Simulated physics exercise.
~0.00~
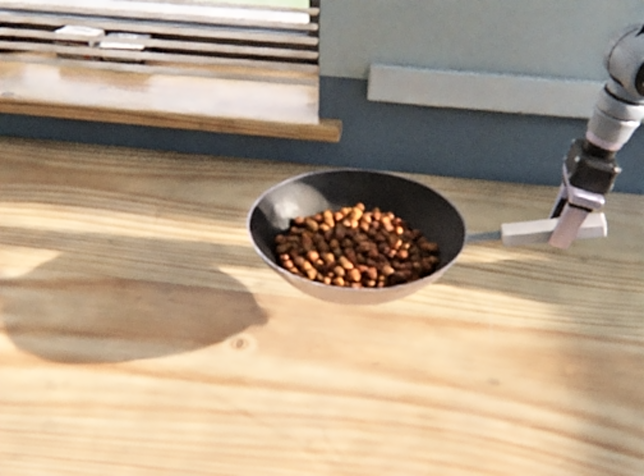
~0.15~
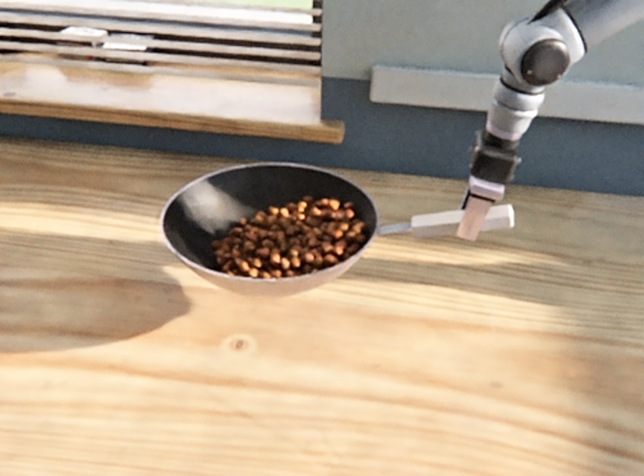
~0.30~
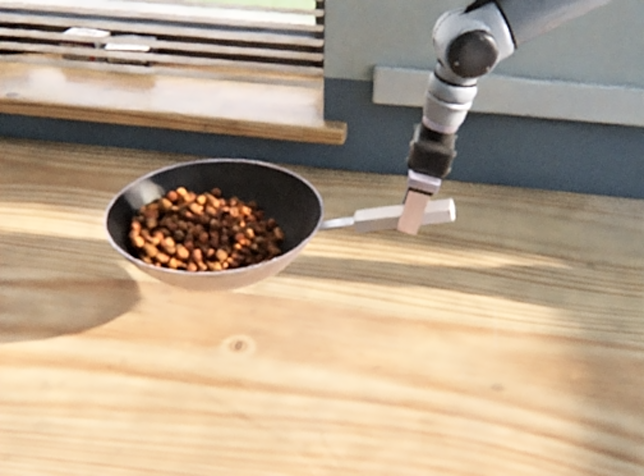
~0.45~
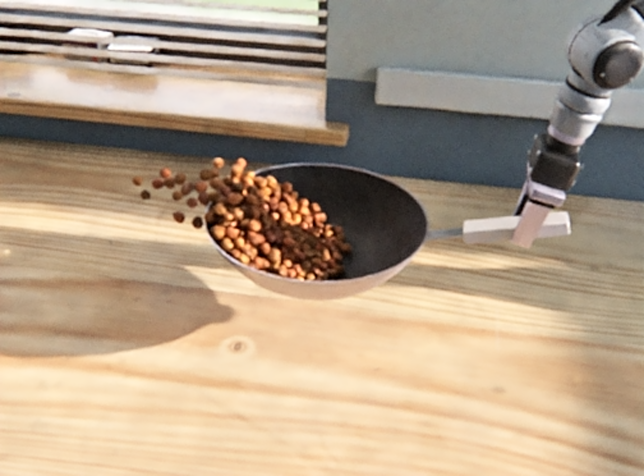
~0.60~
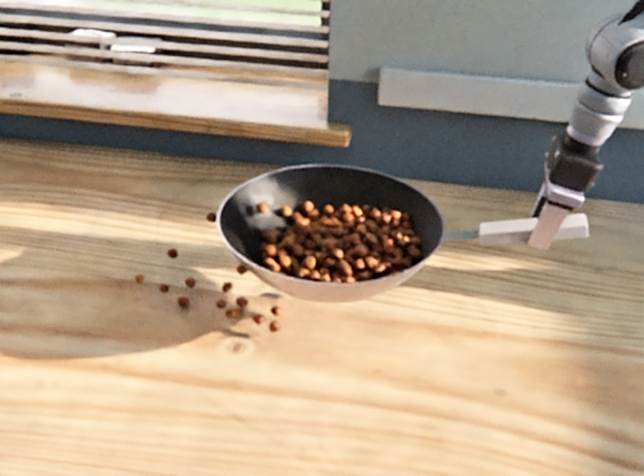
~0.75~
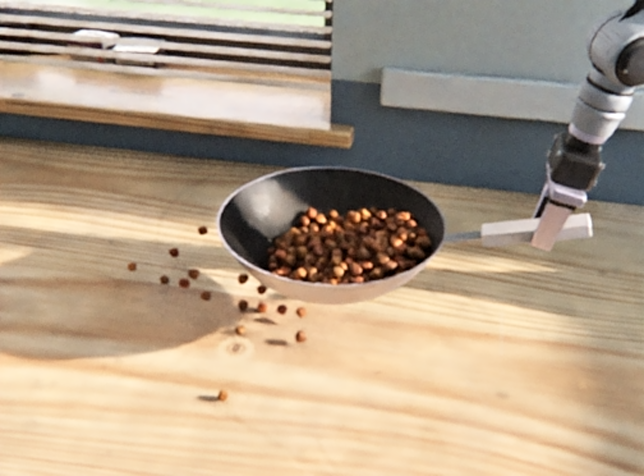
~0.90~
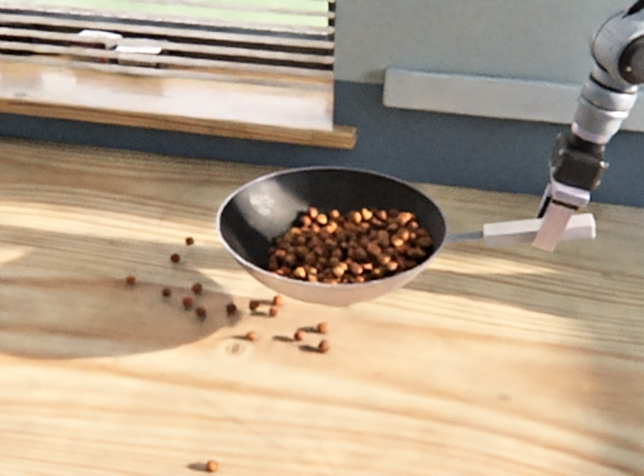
A robot arm jerks a wok of hazelnuts left then right, spilling some onto the table.
